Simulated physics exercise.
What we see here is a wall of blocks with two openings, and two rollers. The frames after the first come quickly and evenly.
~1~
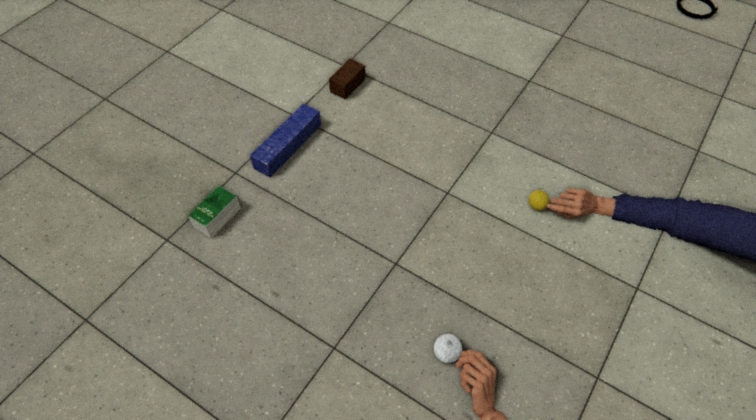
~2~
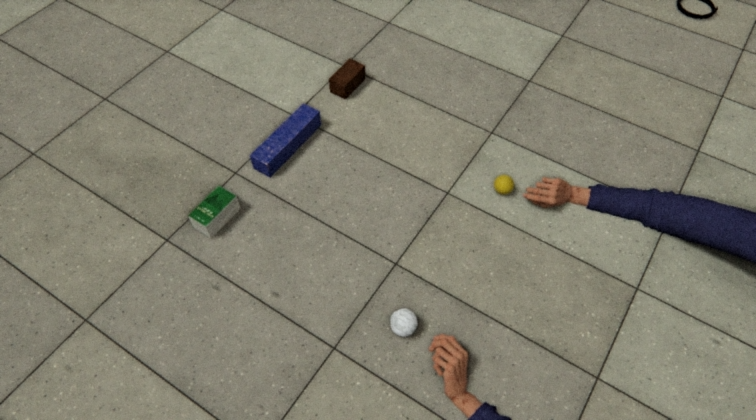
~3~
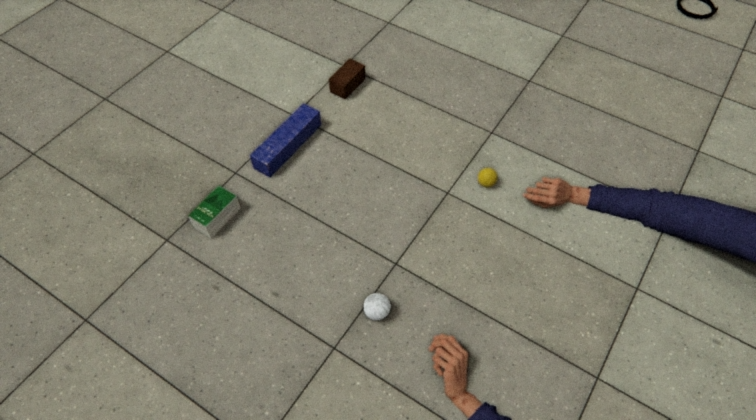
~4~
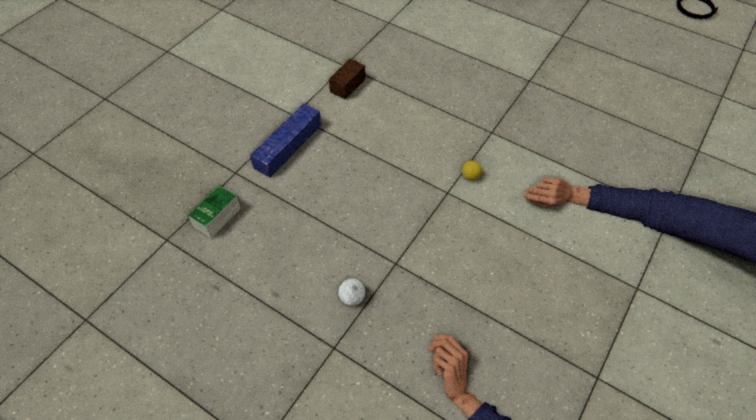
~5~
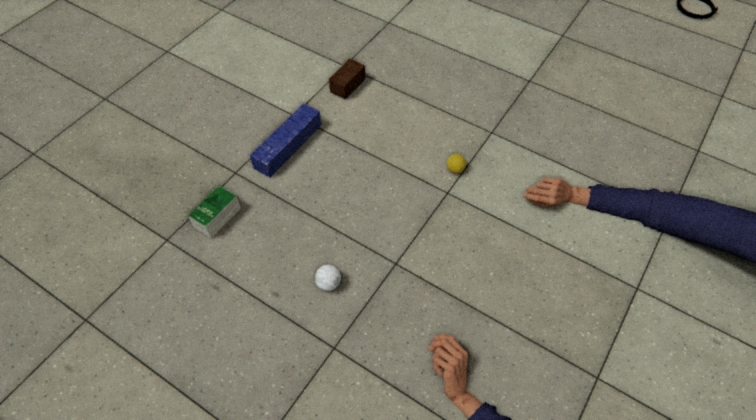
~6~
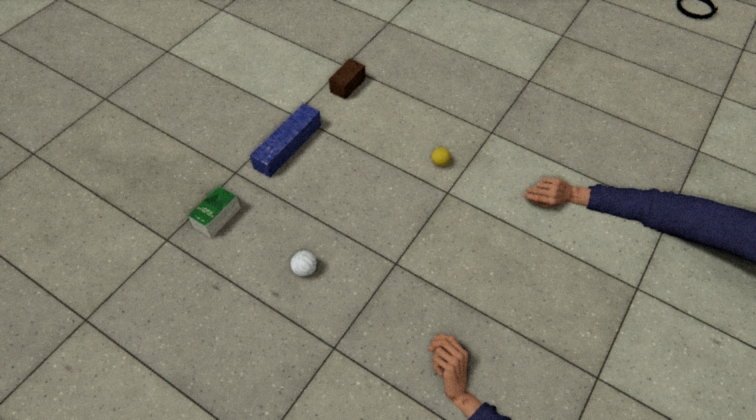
Two hands release a yellow ball and a white ball, which roll leftward across tiles.
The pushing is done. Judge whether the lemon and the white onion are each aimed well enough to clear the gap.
Lemon: Clear; white onion: Hit.
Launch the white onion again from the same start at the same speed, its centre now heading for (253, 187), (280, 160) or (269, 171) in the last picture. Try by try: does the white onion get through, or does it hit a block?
First target: It clears the blocks. Second: It is blocked. Third: It is blocked.
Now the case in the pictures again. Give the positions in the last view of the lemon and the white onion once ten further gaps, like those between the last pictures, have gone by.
The first one sits near (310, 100), while the second sits near (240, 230).
Then, 0.52 s past the last view, lemon heading on near (324, 105); white onion coming back near (240, 228).
Finally, the lemon gets between the blocks; the white onion is stopped, near (244, 231).
